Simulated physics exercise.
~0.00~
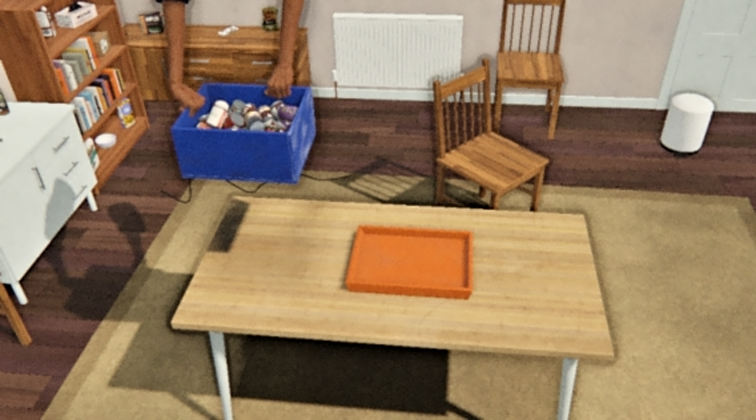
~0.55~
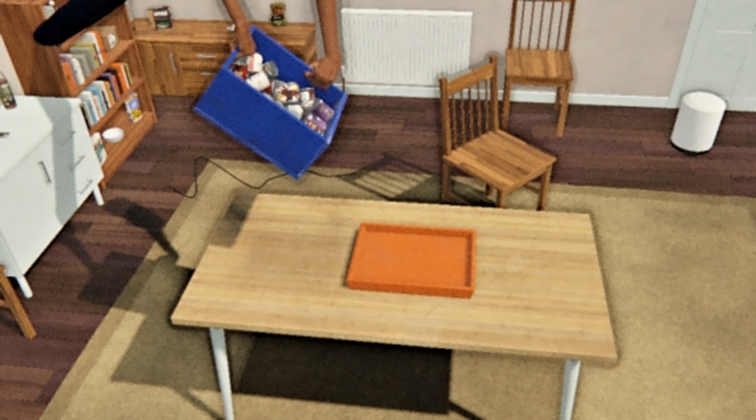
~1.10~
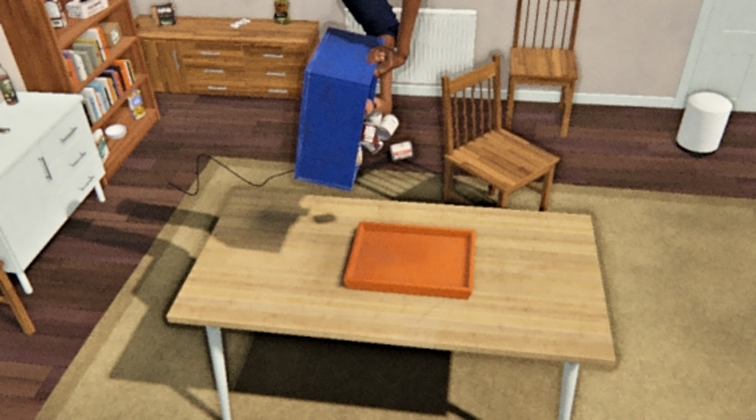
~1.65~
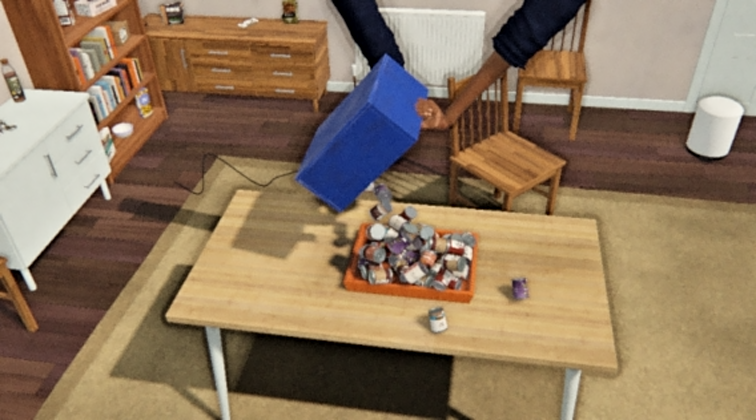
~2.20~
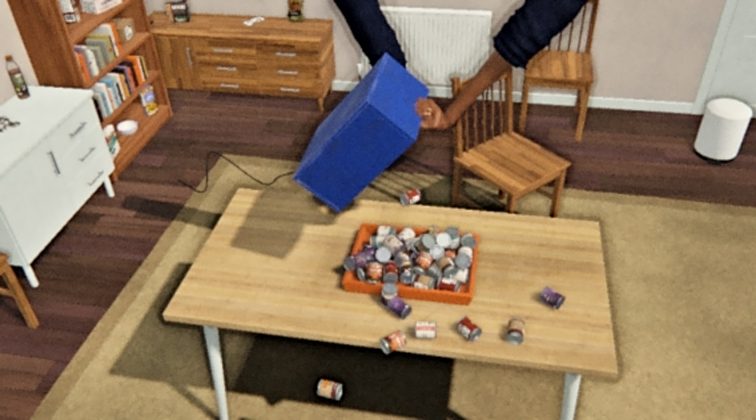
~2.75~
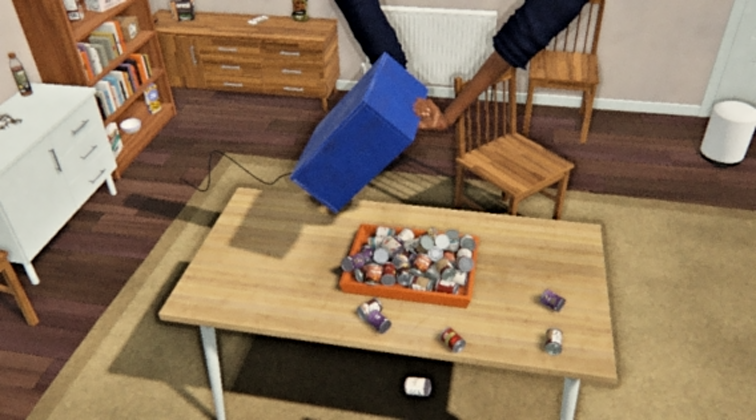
A blue tote tips over and pours small tins into an orange basket, spilling some.
